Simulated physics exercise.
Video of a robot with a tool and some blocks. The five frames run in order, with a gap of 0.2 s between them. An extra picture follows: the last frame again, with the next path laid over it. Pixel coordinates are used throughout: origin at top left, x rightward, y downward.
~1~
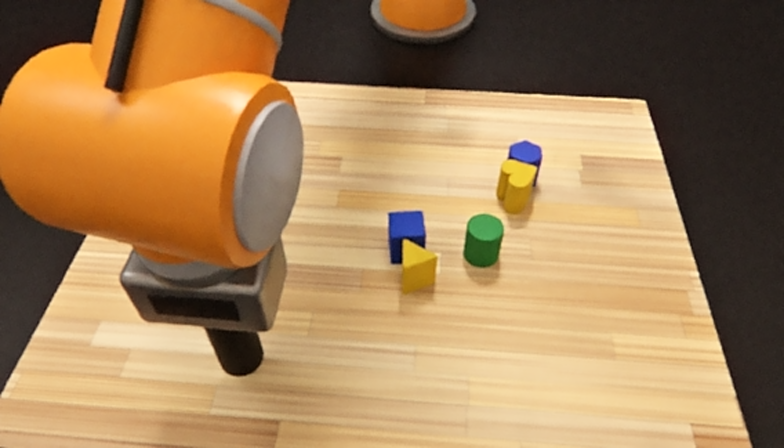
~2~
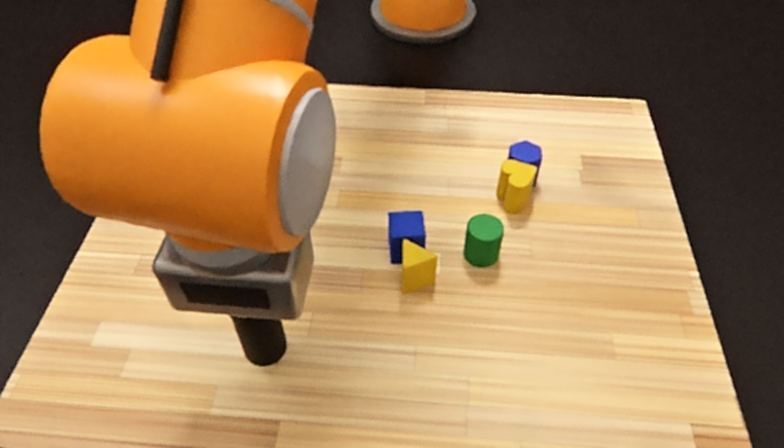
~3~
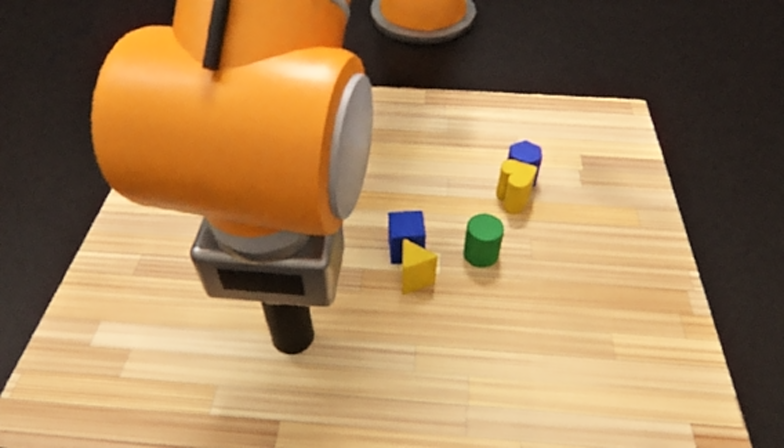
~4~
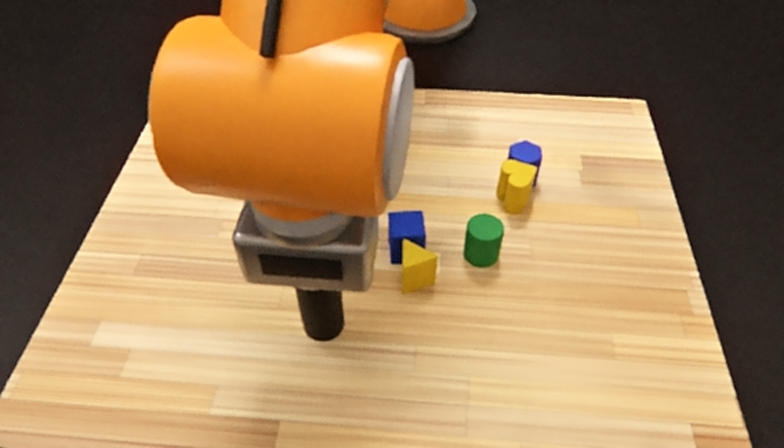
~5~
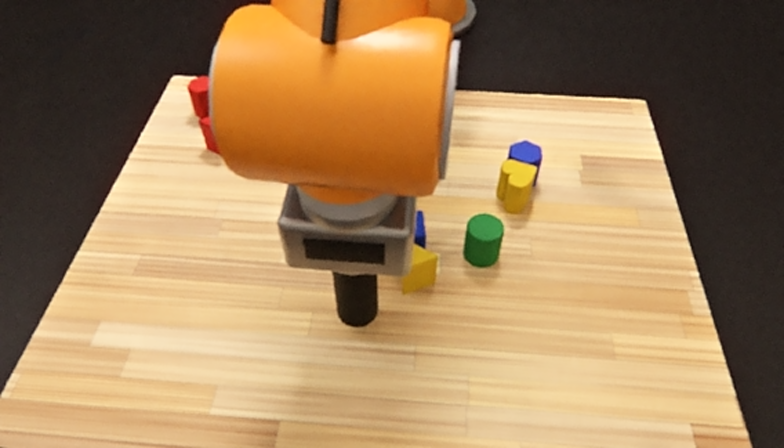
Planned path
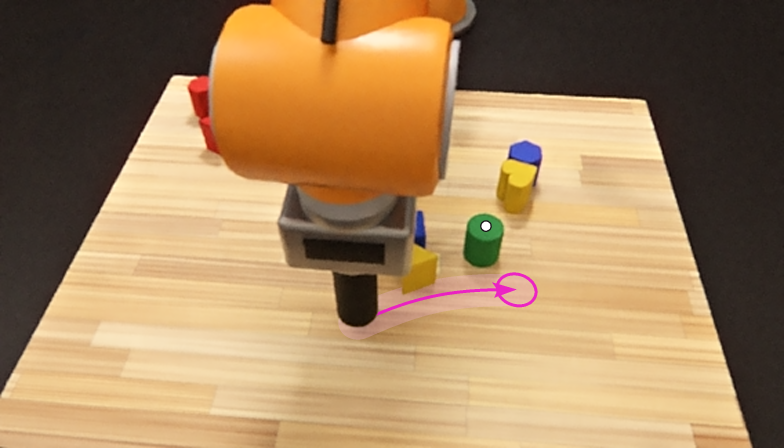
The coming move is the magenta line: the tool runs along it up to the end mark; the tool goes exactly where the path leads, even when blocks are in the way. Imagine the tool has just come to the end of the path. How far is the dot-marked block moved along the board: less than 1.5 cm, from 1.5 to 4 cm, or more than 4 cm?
The displacement of the dot-marked block is below 1.5 cm.
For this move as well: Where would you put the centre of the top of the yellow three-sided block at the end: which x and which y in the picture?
The spot you're after is about (436, 242) in the image.
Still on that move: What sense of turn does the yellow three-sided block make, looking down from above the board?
My prediction: CCW.
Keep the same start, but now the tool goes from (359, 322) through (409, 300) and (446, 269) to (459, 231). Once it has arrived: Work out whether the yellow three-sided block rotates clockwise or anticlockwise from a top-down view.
From above, it looks like the yellow three-sided block goes counterclockwise.
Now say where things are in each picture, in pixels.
Tool's lower end at (242, 357); yellow three-sided block at (415, 254); green disc at (486, 226), in the first picture.
Tool at (266, 348); blocks still, in the second picture.
Tool at (293, 336); blocks still, in the third picture.
Tool at (324, 324); blocks still, in the fourth picture.
Tool at (358, 310); yellow three-sided block at (415, 254); green disc at (486, 226), in the fifth picture.
Drawn move, from (359, 322) via (436, 296), ending at (517, 290); the dot is on the green disc.
On the path given first. One third of the way, tool at (411, 290); yellow three-sided block at (425, 246), turned 30° anticlockwise.
Two thirds of the way, tool at (465, 280); yellow three-sided block at (436, 242), turned 95° anticlockwise.
At the end, tool at (520, 278); yellow three-sided block at (436, 242), turned 95° anticlockwise; green disc still.
